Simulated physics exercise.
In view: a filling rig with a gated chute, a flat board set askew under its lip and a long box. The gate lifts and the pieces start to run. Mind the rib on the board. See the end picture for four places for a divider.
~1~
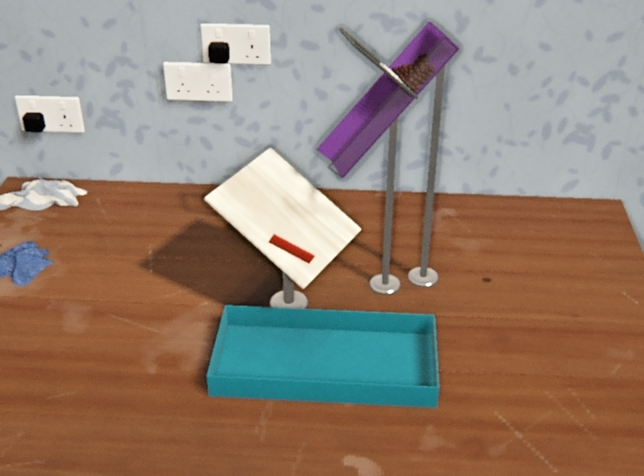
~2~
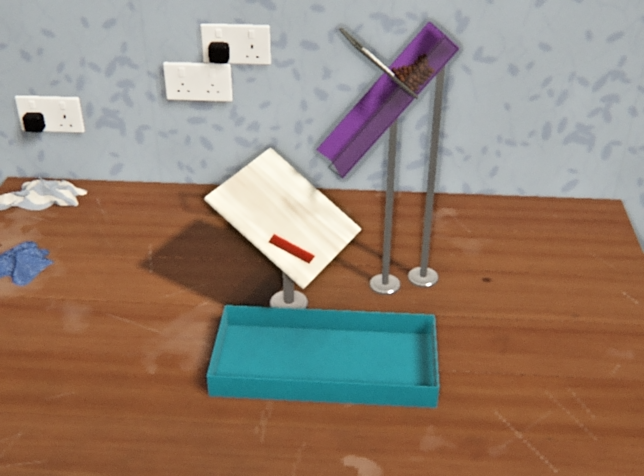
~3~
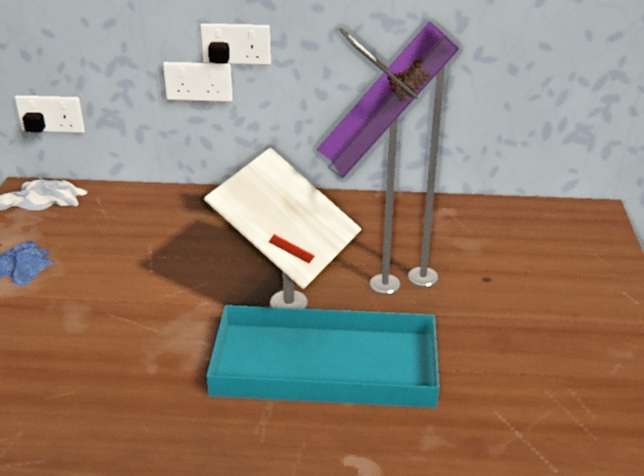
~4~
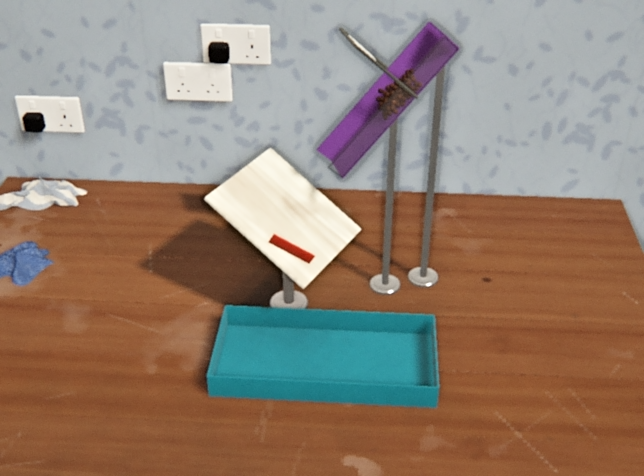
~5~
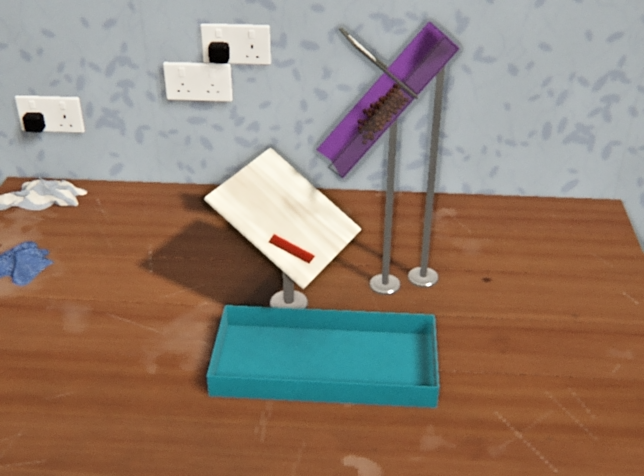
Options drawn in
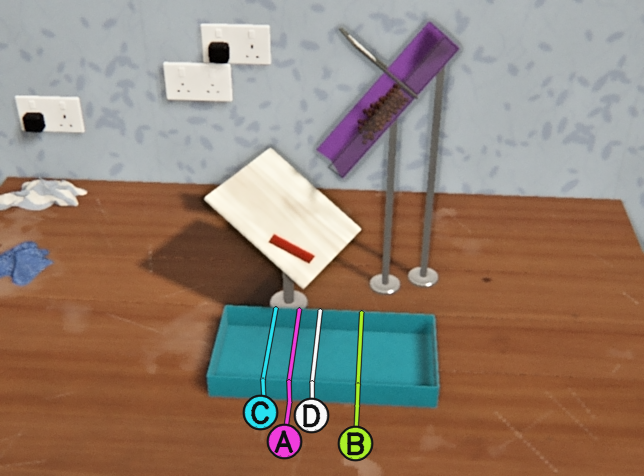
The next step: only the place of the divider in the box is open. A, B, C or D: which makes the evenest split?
Use line B.
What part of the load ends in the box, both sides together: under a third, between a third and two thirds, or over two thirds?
It is over two thirds.
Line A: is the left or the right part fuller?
Right.
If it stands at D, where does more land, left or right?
More lands on the right.
On the marked copy, line A crosses the front rim at (289, 380); line B crosses the front rim at (358, 383); line C crosses the front rim at (263, 379); line D crosses the front rim at (312, 381).
For line A, of what is caught, none on the left of the divider, all on the right.
For line B, of what is caught, about half on the left of the divider, about half on the right.
For line C, of what is caught, none on the left of the divider, all on the right.
For line D, of what is caught, a stray few on the left of the divider, nearly all on the right.
